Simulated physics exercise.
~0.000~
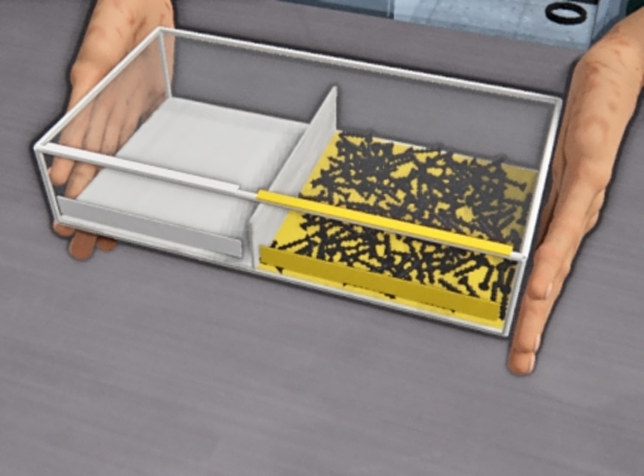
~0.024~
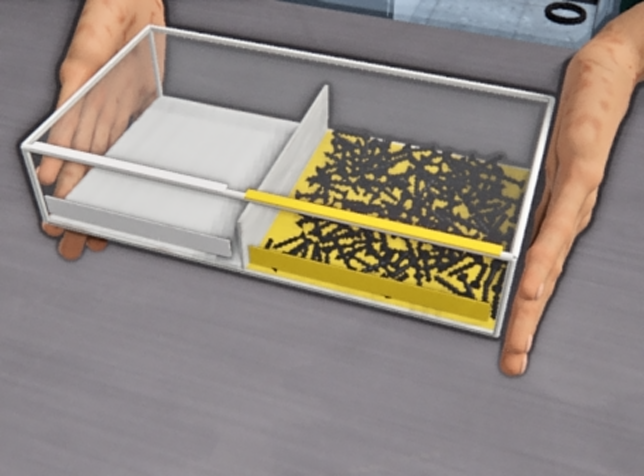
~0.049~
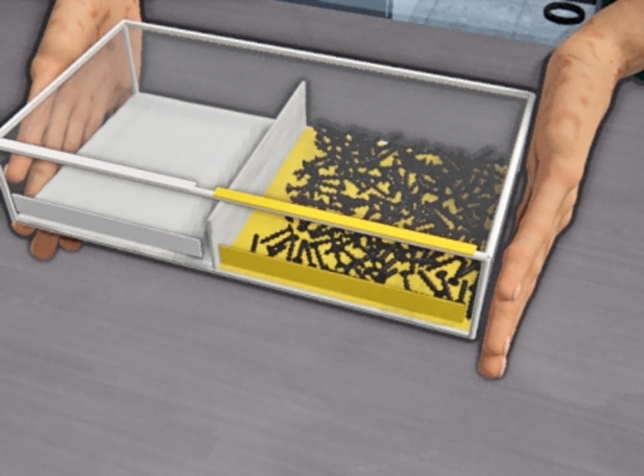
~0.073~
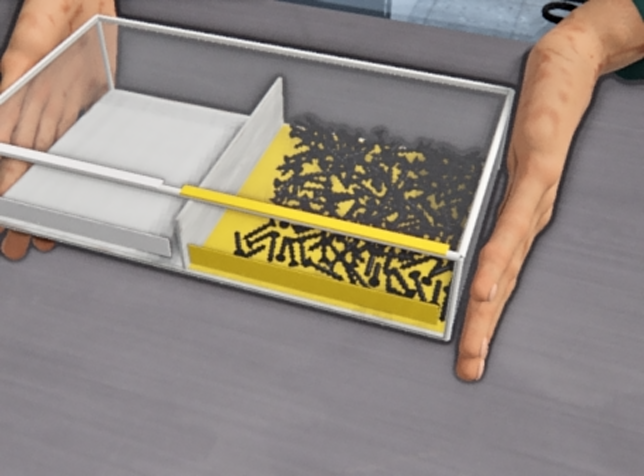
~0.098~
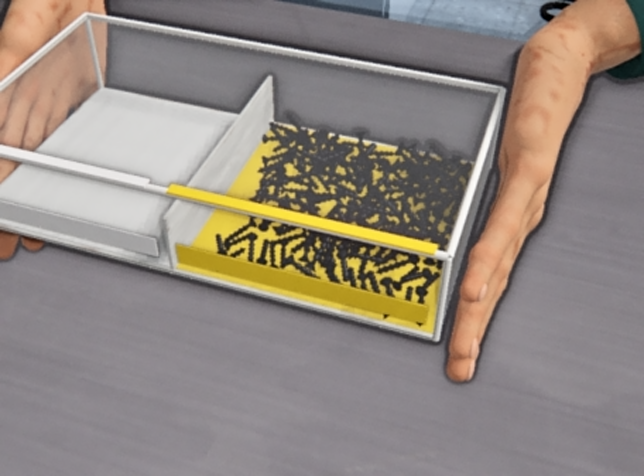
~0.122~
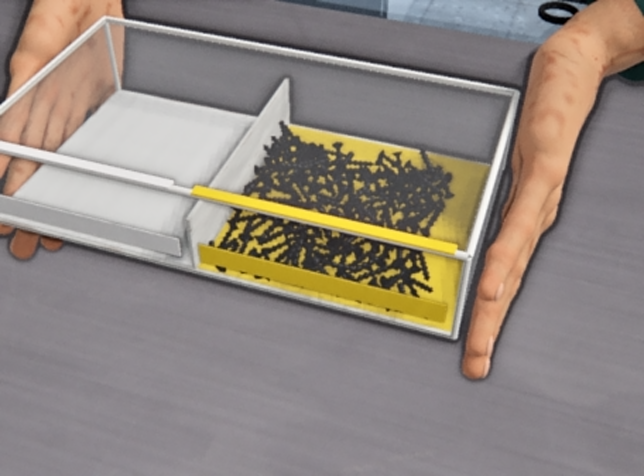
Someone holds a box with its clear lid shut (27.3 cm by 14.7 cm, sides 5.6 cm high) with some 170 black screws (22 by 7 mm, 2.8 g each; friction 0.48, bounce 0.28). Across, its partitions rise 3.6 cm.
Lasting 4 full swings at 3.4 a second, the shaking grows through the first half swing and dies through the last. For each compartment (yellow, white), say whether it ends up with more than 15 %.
Yellow compartment: More, white compartment: More.
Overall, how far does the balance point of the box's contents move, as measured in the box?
Net movement: Around 2.5 cm.
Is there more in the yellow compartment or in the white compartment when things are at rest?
Comparing the two, more of the load settles in the yellow compartment.
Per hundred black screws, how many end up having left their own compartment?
20 per cent.
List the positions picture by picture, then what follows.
Box at (262, 207); tilt 0 degrees; moved 0.0 cm; yellow 100 %, in the first frame.
Box at (250, 206); tilt 0 degrees; moved 0.7 cm, in the second frame.
Box at (219, 205); tilt 0 degrees; moved 2.5 cm, in the third frame.
Box at (187, 203); tilt 0 degrees; moved 4.2 cm, in the fourth frame.
Box at (174, 202); tilt 0 degrees; moved 4.9 cm, in the fifth frame.
Box at (198, 203); tilt 0 degrees; moved 3.4 cm; yellow 100 %. Its speed is now 1.09 m/s, in the sixth frame.
After 0.48 s, tilt 0 degrees; yellow 95 %, white 5 %; middle of all pieces near (410, 221).
After 0.78 s, tilt 0 degrees; yellow 85 %, white 15 %; middle of all pieces near (404, 222).
After 1.05 s, tilt 0 degrees; yellow 80 %, white 20 %; middle of all pieces near (345, 213).
Then, at 1.31 s, tilt 0 degrees; yellow 80 %, white 20 %; middle of all pieces near (399, 182).
At rest (2.0 s), yellow 80 %, white 20 %.
